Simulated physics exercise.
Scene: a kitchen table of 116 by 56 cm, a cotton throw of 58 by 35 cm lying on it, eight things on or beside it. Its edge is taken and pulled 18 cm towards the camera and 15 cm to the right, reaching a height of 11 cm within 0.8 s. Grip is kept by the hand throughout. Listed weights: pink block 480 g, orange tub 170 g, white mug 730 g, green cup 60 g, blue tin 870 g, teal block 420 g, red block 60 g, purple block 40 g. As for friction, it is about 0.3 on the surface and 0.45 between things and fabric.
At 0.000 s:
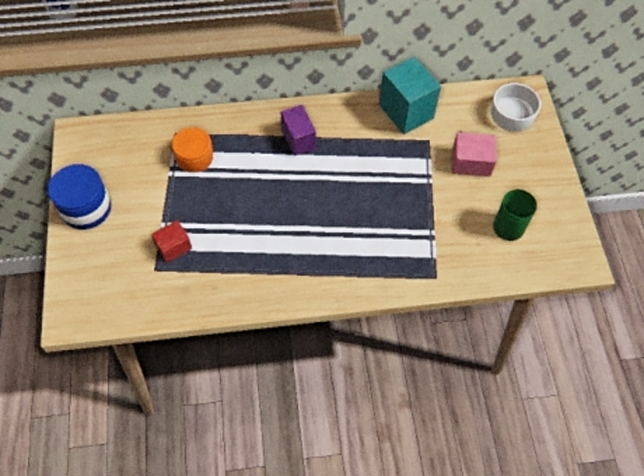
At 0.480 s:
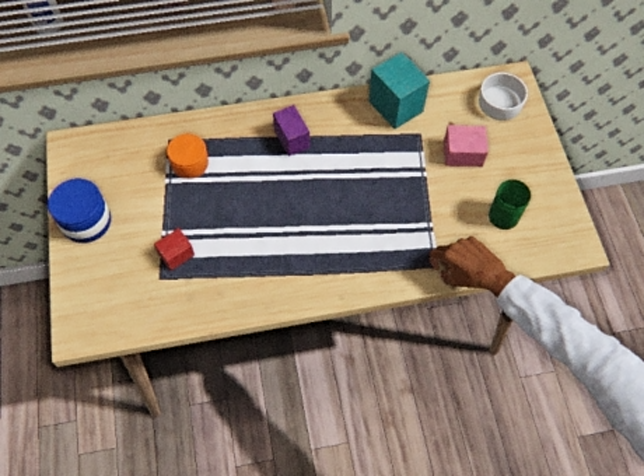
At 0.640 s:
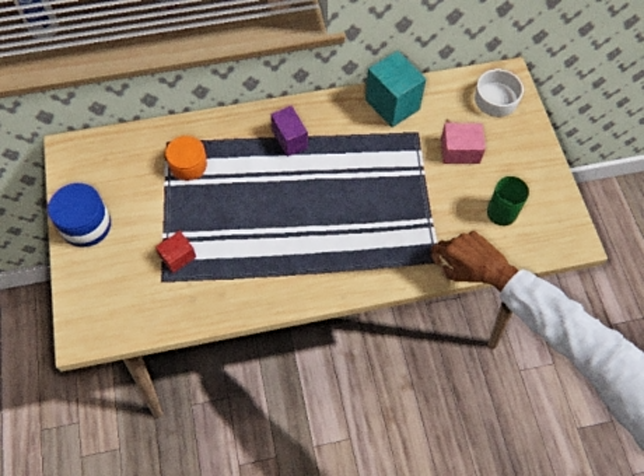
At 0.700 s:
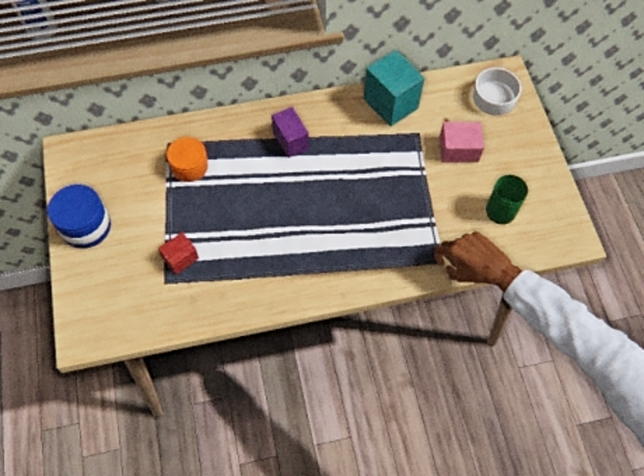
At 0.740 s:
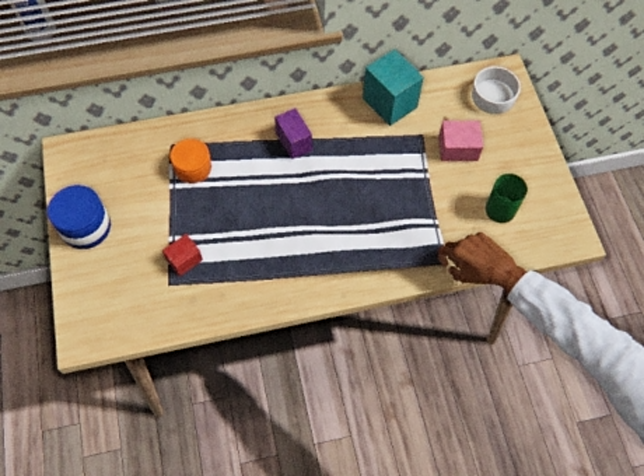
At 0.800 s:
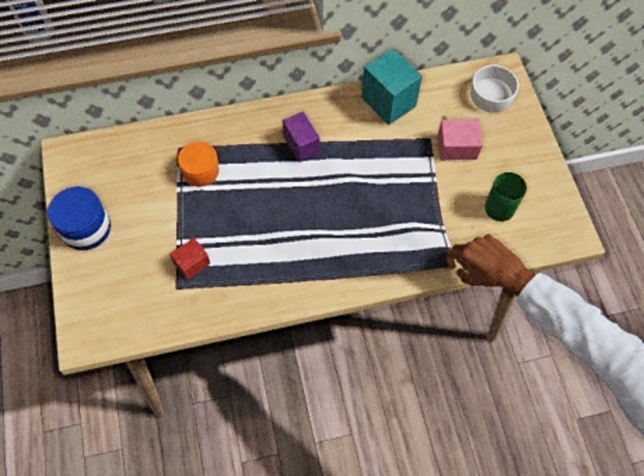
At the start, a striped dark cloth lies on a wooden table among colored blocks, a cup and tubs. A hand reaches in from the right and grips its near right corner, then draws the cloth slightly rightward and nearer, and the red block, orange tub and purple block shift along with it.
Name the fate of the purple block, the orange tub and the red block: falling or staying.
At the end, the purple block winds up on. The orange tub winds up on. The red block winds up on.
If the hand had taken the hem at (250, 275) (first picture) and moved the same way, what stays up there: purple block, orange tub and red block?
Done that way, the purple block holds its spot, the orange tub holds its spot, and the red block ends up off the top.
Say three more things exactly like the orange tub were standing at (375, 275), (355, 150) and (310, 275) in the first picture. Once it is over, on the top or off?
First leaves the top, second keeps its place, third leaves the top.
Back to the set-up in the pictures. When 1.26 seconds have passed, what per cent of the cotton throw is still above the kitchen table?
Roughly 80% of it.
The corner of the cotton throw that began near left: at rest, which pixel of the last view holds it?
(260, 331) or thereabouts.
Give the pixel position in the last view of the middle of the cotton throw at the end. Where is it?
I'd say it sits around (393, 256) in the last picture.
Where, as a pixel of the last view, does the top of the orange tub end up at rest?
Check near (285, 197) - that's where it comes to rest.
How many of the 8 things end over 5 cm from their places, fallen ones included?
I make it 3.
At 1.0 s, 100 % of the cotton throw is still over the top; purple block 11 cm off its start, orange tub 10 cm off its start, red block 9 cm off its start.
At 1.1 s, 90 % of the cotton throw is still over the top; purple block 18 cm off its start, orange tub 17 cm off its start, red block 15 cm off its start.
At 1.3 s, 80 % of the cotton throw is still over the top; purple block 24 cm off its start at (383, 170), orange tub 22 cm off its start at (274, 192), red block 21 cm off its start at (263, 291).
At 1.4 s, 75 % of the cotton throw is still over the top; purple block 27 cm off its start, orange tub 25 cm off its start, red block 23 cm off its start.
At 3.0 s, 75 % of the cotton throw is still over the top; purple block 27 cm off its start at (394, 176), orange tub 25 cm off its start at (285, 197), red block 23 cm off its start at (274, 297), green cup 2 cm off its start at (519, 188).
